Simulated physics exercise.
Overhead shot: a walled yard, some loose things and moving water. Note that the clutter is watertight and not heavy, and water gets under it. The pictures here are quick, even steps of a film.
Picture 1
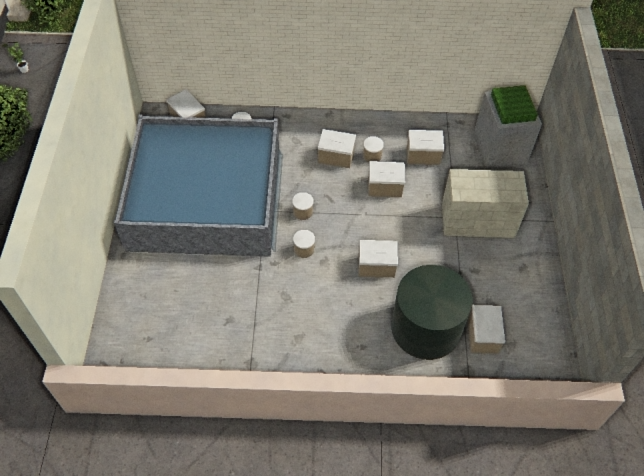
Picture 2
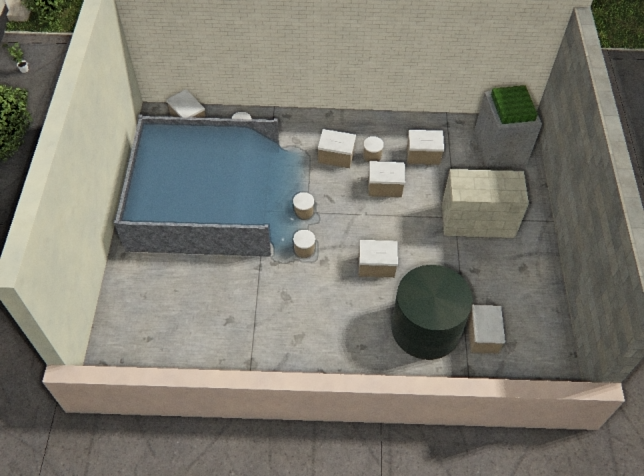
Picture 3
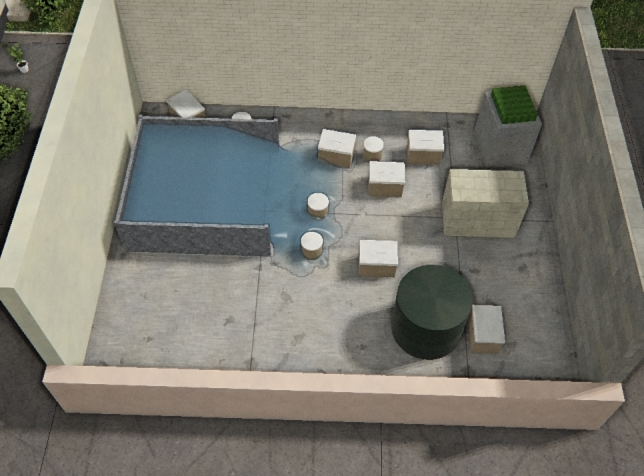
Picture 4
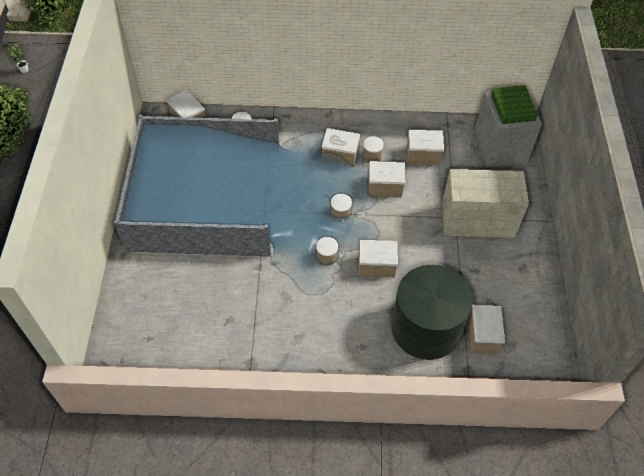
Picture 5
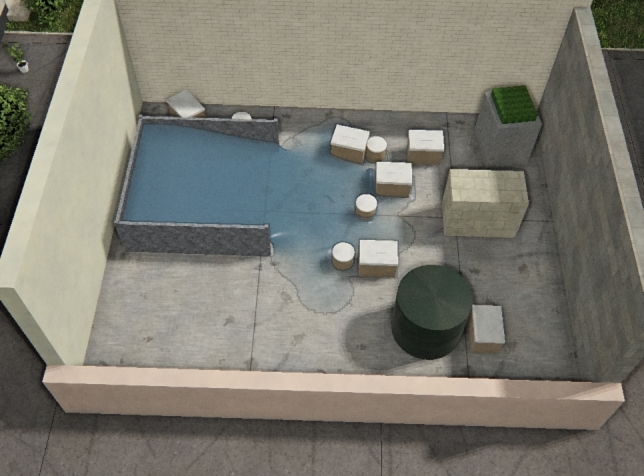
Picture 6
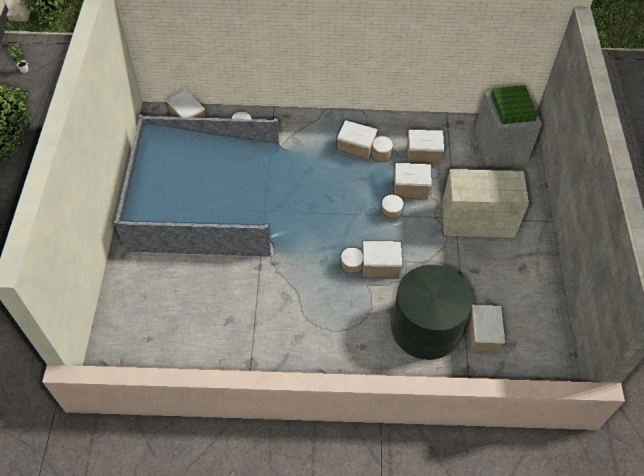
The footage shows a walled yard from above, where one side of a raised pool opens and water spreads rightward over the paving, pushing two small round pails toward pale blocks, some of which then shift slightly as well.
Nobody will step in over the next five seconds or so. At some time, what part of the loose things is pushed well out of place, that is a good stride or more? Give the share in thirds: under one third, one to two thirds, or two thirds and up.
Band-wise it's the top band, two thirds or more.
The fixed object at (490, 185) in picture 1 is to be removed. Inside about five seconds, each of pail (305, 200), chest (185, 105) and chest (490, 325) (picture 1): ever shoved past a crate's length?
So, one at a time, the first got displaced, the next didn't go far and the last didn't go far.
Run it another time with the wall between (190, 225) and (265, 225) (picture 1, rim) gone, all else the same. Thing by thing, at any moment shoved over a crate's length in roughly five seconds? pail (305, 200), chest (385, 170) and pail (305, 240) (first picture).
Working through them in order, the first not displaced that far, the second not displaced that far and the last not displaced that far.
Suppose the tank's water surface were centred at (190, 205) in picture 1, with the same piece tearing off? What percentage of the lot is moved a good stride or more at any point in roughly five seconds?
Roughly 70 in a hundred.
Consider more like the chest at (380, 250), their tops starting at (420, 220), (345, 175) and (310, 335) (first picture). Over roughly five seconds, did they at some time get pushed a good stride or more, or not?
Results - 1: Ends up far away; 2: Ends up far away; 3: Doesn't go far.
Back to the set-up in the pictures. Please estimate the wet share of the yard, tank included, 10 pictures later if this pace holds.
It comes to some 65 in a hundred.
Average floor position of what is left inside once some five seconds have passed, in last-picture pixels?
Somewhere near (381, 223) in the last view.
A moment on, 4 of 10 are well off their spots; 1 afloat.
Next, 7 of 10 are well off their spots; 3 afloat.
Later, 7 of 10 are well off their spots; 7 afloat.
In the end, 7 of 10 are well off their spots, and 8 have been at some point; 6 afloat.
